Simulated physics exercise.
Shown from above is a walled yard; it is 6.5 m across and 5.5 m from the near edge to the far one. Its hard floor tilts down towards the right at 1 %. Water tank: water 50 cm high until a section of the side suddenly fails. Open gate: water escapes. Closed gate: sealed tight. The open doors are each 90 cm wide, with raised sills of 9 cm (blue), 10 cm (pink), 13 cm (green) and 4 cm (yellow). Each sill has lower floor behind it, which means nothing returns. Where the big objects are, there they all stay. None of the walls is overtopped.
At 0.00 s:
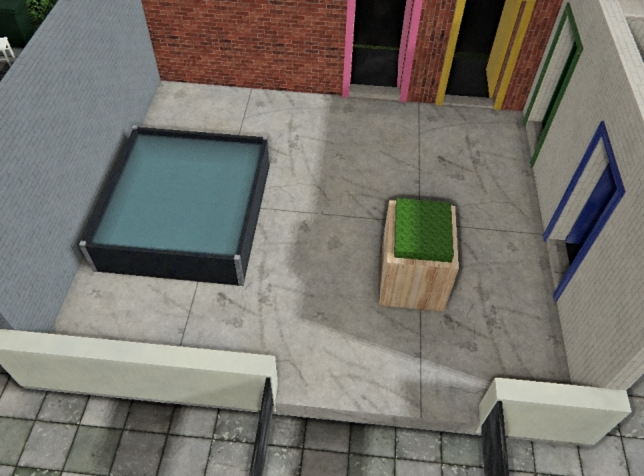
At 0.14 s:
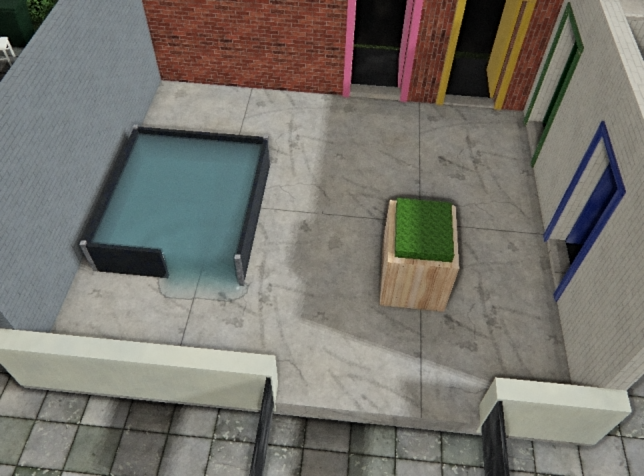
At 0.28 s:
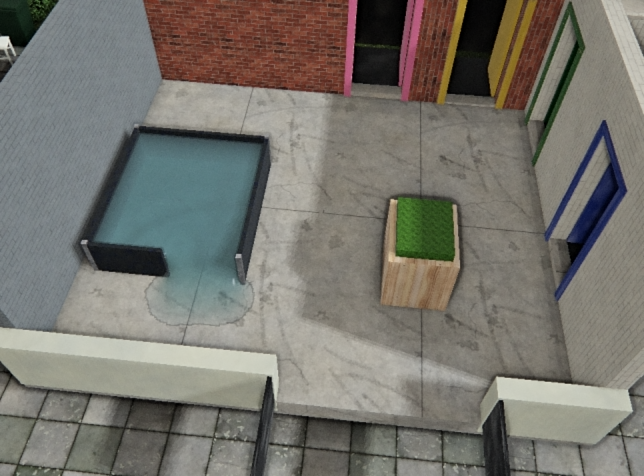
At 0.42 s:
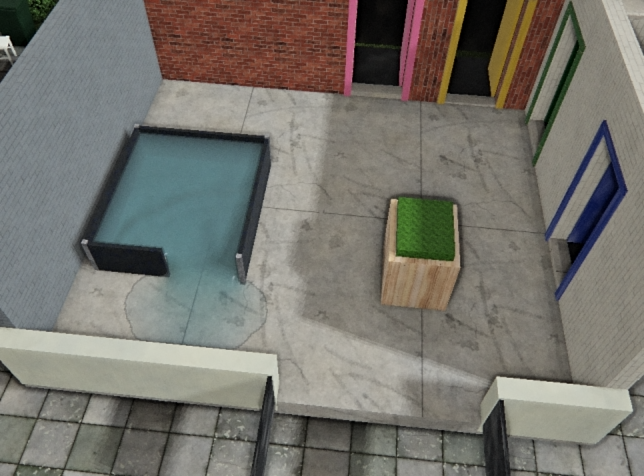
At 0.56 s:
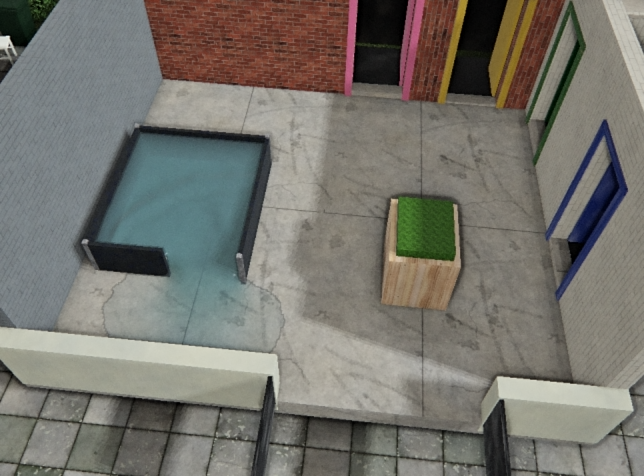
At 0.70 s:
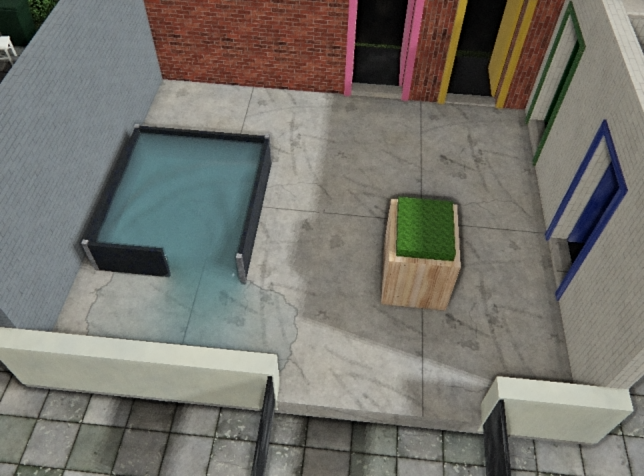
A dark-framed tank of blue-green water stands at the left of a walled concrete yard, seen from above by a still camera. A wooden block with a green top sits right of centre, with pink and yellow doorways in the brick back wall and green and blue ones at right. Part of the tank's front side disappears, and water spreads across the floor in a widening, thinning sheet.
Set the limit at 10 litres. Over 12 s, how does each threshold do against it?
At the blue door the water stays short of it. At the pink door the water stays short of it. At the green door the water stays short of it. At the yellow door the water goes past it.
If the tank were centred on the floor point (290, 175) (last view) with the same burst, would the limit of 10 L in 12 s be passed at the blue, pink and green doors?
Checking each door against the limit: Blue does not exceed it, pink does not exceed it, green does not exceed it.
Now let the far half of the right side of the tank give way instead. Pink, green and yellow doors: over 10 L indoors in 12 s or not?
At pink the amount is beneath the mark, at green it is higher than the mark, and at yellow it is higher than the mark.
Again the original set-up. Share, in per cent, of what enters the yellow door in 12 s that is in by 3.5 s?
0 percent or so by then.
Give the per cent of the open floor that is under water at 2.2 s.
25 %.
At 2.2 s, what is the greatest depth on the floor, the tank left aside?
About 33 cm.
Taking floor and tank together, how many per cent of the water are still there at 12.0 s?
About 76 per cent.
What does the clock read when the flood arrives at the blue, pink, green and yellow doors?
Arrival times: Blue 3.6 seconds, pink 6.5 seconds, green 5.5 seconds, yellow 7.0 seconds.
After 1.4 s water covers 15 % of the floor and is deepest (34 cm) near (191, 358); blue door not reached, pink door not reached, green door not reached, yellow door not reached.
After 2.2 s water covers 25 % of the floor and is deepest (33 cm) near (191, 358); blue door not reached, pink door not reached, green door not reached, yellow door not reached.
After 3.5 s water covers 35 % of the floor and is deepest (24 cm) near (191, 358); blue door not reached, pink door not reached, green door not reached, yellow door not reached.
After 7.0 s water covers 70 % of the floor and is deepest (14 cm) near (202, 374); blue door 8 cm at the sill, 0 L in, pink door 1 cm at the sill, 0 L in, green door 3 cm at the sill, 0 L in, yellow door 3 cm at the sill, 0 L in.
After 12.0 s water covers 85 % of the floor and is deepest (9 cm) near (535, 165); blue door 6 cm at the sill, 0 L in, pink door 5 cm at the sill, 0 L in, green door 9 cm at the sill, 0 L in, yellow door 7 cm at the sill, 33 L in.
